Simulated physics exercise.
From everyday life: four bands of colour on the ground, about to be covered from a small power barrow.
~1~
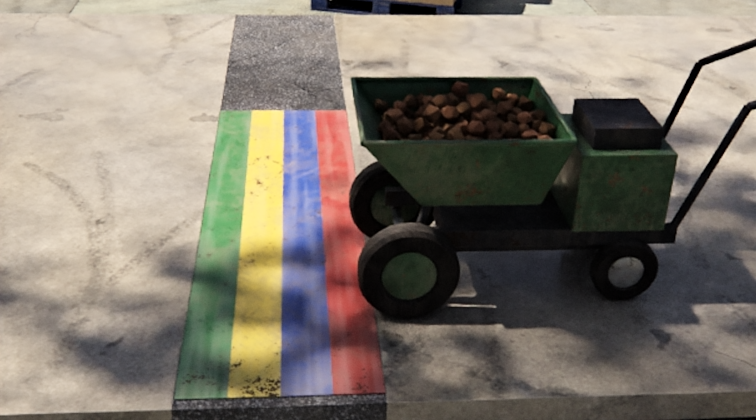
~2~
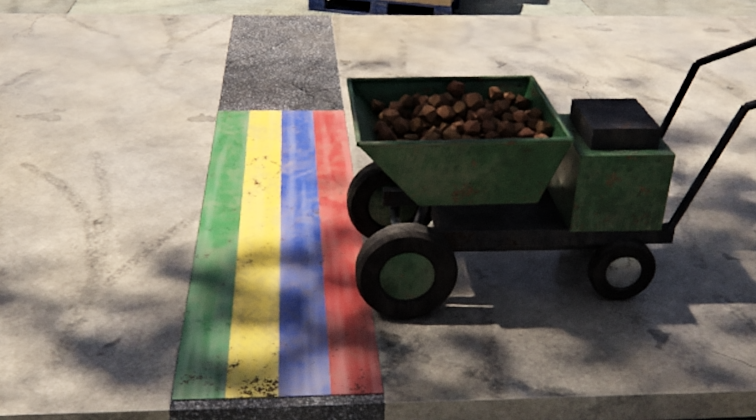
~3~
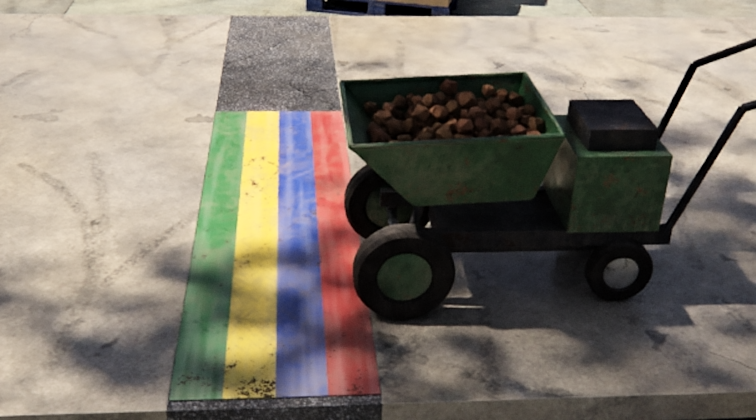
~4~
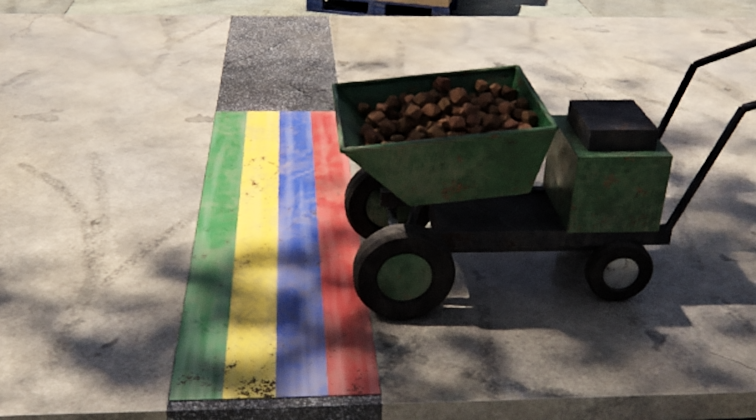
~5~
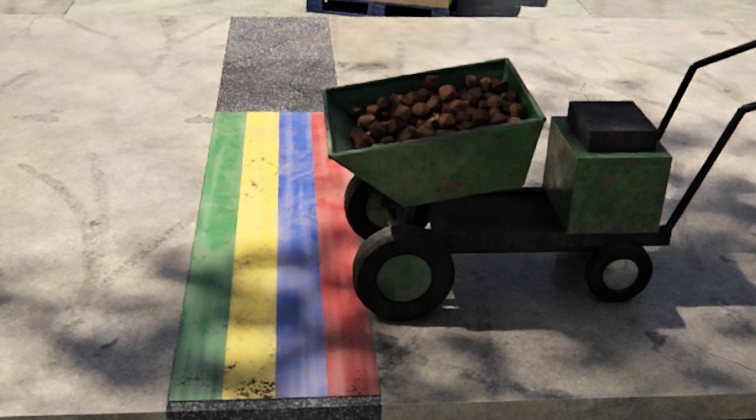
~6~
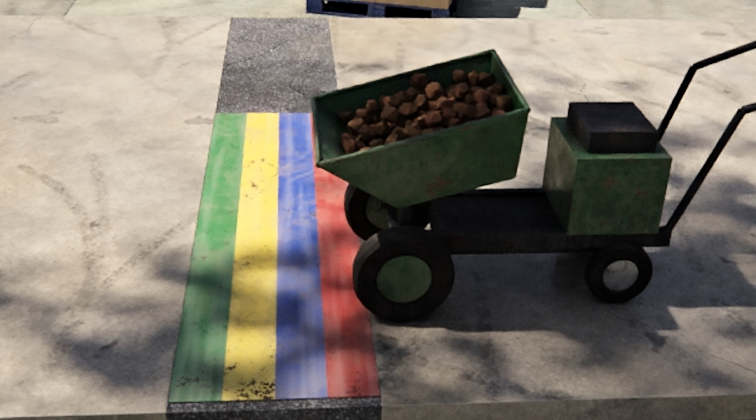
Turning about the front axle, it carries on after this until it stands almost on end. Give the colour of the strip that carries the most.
It is green.
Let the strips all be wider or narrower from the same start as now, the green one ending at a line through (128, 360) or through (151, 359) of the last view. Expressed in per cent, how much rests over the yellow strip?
First some 30, then 20 per cent.
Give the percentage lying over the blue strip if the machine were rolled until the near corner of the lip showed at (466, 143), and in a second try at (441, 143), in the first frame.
Try 1 about 30 %, try 2 about 30 %.
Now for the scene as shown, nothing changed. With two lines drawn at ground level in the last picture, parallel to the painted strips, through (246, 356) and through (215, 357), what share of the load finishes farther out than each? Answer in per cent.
Around 60 per cent for the first, around 50 per cent for the second.
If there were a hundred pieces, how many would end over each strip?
Estimated shares: Red strip 0 %, blue strip 0 %, yellow strip 10 %, green strip 30 %.
Soon, skip tipped steeply; all in the skip.
A while on, skip tipped right over; most in the skip; a stray few over the yellow strip; a small part over the green strip; a stray few falling; a stray few off the paint.
Towards the end, skip tipped right over; about a third in the skip; a small part over the yellow strip; about a third over the green strip; about a quarter off the paint.
Finally, skip tipped right over; about a third in the skip; none over the red strip; none over the blue strip; a small part over the yellow strip; about a third over the green strip; about a quarter off the paint.
